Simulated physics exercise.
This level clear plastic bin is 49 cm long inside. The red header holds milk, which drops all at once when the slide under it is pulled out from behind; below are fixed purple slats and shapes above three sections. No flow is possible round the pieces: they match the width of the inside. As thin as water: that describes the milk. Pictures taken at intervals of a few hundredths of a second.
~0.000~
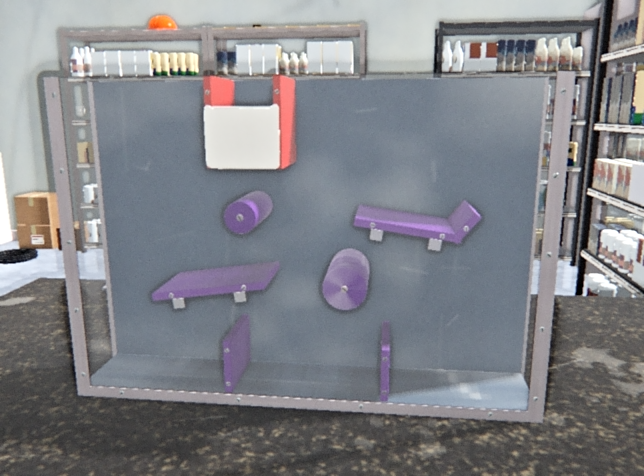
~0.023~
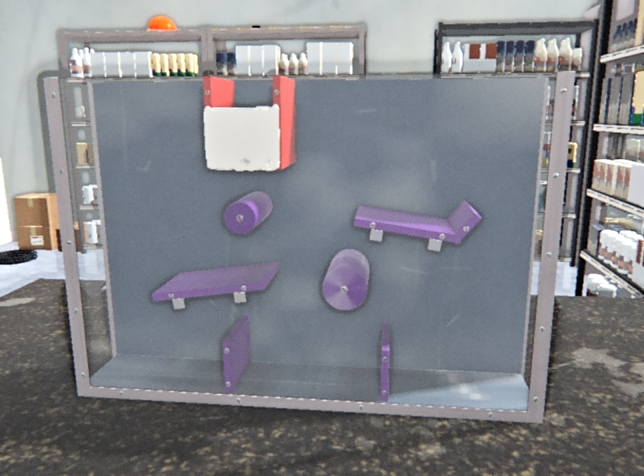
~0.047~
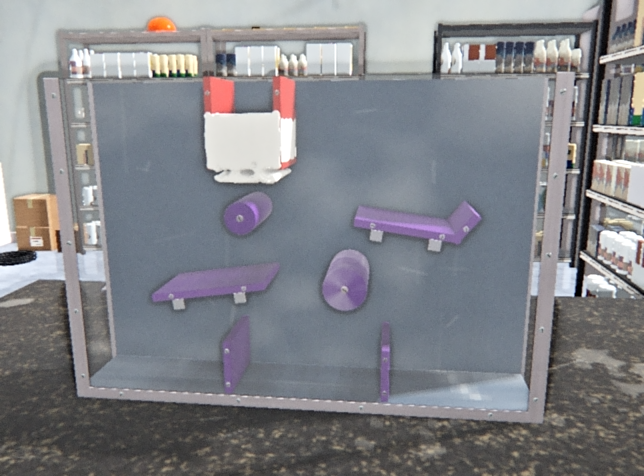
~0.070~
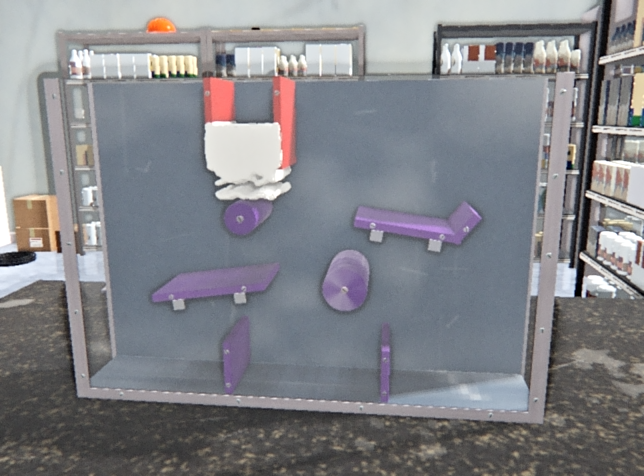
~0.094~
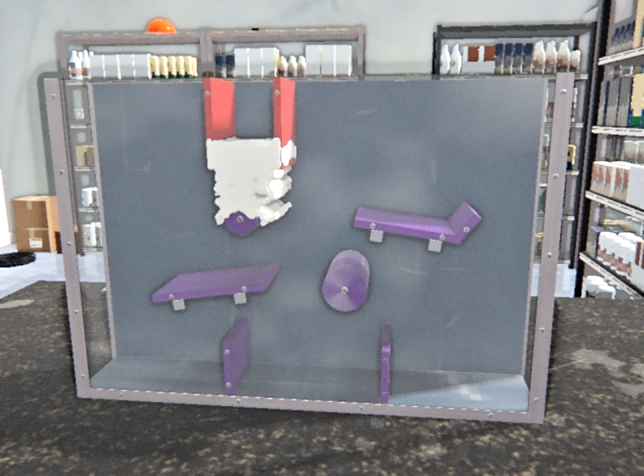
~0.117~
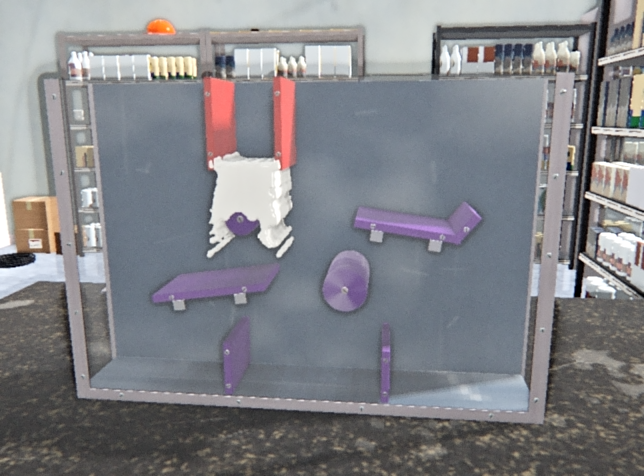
White milk drops from between two red walls at the upper left of a clear bin, seen from the front on a dark speckled counter before stocked shelves. Below it are purple pieces: two rounded ones, a flat ramp at left, a bent one at right, and two upright dividers. The milk sinks with a ragged lower edge, meets the upper round piece and parts around it, while the view stays still.
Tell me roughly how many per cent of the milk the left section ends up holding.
Around 30 in every hundred.
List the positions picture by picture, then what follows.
In the first picture, the lowest milk is at (224, 162); its top is at (248, 108); the piece under the header is centred near (240, 218); divider tops at (226, 343) and (385, 352).
In the second picture, the lowest milk is at (227, 169); its top is at (235, 109).
In the third picture, the lowest milk is at (229, 181); its top is at (263, 116).
In the fourth picture, the lowest milk is at (273, 199); its top is at (236, 127); below the header it spans (216, 177) to (274, 177).
In the fifth picture, the lowest milk is at (219, 223); its top is at (268, 144); below the header it spans (217, 201) to (275, 195).
In the sixth picture, the lowest milk is at (279, 254); its top is at (269, 166); below the header it spans (209, 252) to (276, 221).
After 0.22 s 70 per cent has yet to come down; below, left 0, middle 30, right 0.
After 0.35 s 30 per cent has yet to come down; below, left 22, middle 49, right 0.
After 0.68 s 1 per cent has yet to come down; below, left 32, middle 60, right 7.
In the end the left section holds 32, the middle 60 and the right 7 per cent.
